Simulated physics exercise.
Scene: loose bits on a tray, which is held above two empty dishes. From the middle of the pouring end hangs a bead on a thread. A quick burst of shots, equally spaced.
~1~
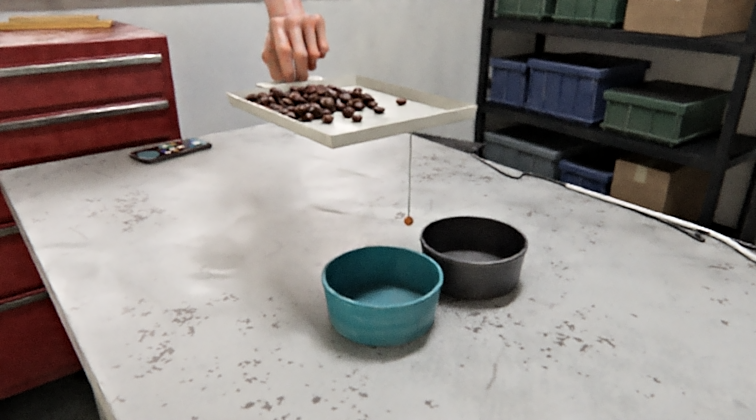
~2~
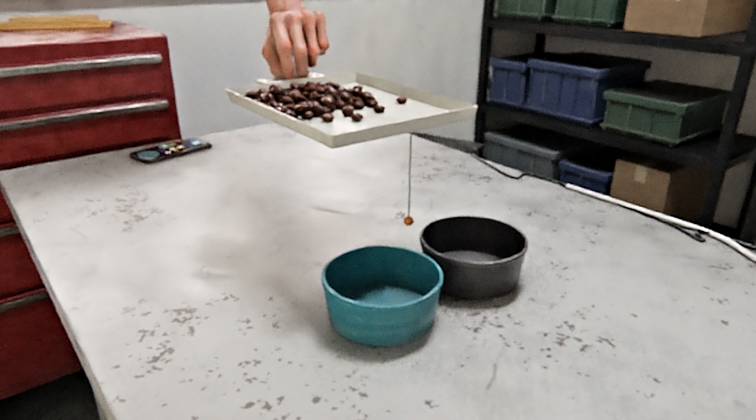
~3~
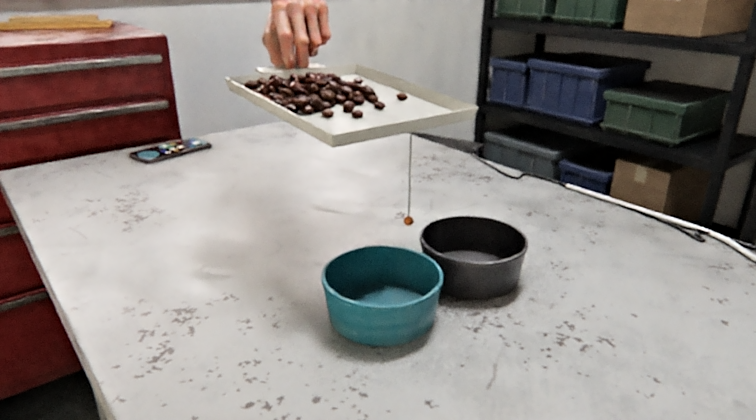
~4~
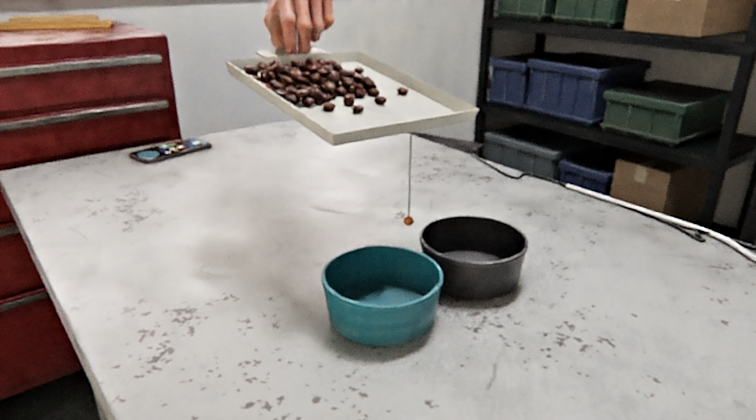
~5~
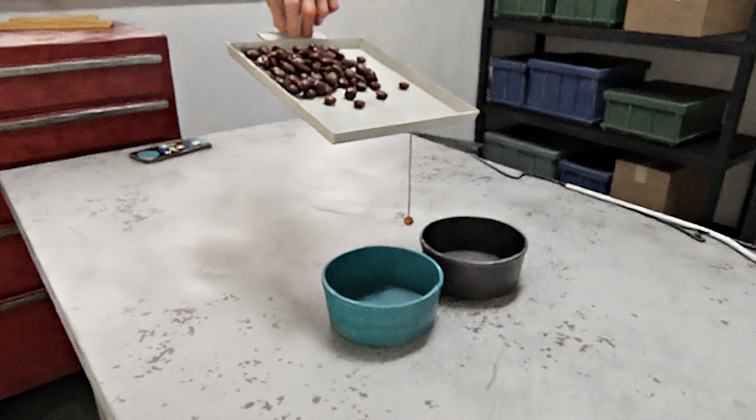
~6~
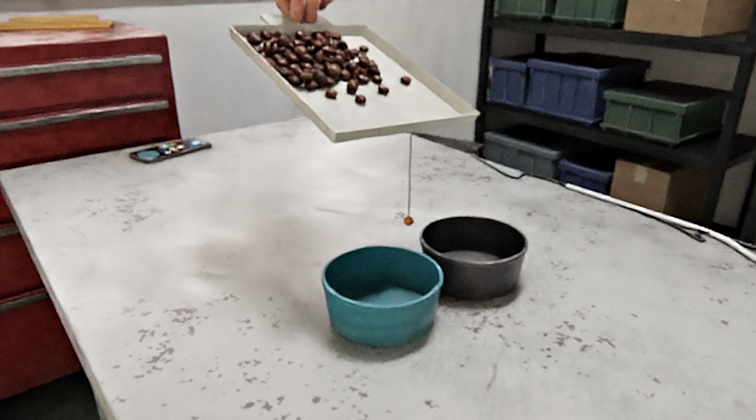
The video shows a hand holding a pale tray of small dark brown pieces above two empty bowls, one teal and one dark gray, then raising its far end so the tray slants increasingly while a bead hangs beneath.
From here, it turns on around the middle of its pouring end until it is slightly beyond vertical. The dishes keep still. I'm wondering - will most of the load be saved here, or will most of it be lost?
Most of it is saved.
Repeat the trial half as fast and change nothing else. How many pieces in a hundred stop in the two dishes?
That works out at some 90 per cent.
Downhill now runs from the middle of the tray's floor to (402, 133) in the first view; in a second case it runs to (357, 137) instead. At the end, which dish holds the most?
Record: Try 1, the dish at the left; try 2, the dish at the left.
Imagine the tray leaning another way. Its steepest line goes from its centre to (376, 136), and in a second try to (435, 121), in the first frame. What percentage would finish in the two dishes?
Shares: 90 %, then 60 %.
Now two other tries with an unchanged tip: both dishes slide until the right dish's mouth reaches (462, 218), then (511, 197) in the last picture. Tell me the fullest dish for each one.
Right side first, Left side second.
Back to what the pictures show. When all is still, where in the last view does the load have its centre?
Close to (483, 272), more or less.
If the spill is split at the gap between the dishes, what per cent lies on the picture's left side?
Estimate: About 0 percent.
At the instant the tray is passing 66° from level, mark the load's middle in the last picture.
(439, 122).
Soon after the last picture, tray tipped steeply; about two thirds on the tray; a stray few in the right dish; about a third in the air.
A little later, tray tipped past a quarter turn; a small part on the tray; a small part in the left dish; about half in the right dish; about a quarter outside both; a small part in the air.
Later still, tray tipped past a quarter turn; about a quarter in the left dish; about two thirds in the right dish; about a quarter outside both.
At rest, tray tipped past a quarter turn; about a quarter in the left dish; about two thirds in the right dish; about a quarter outside both.
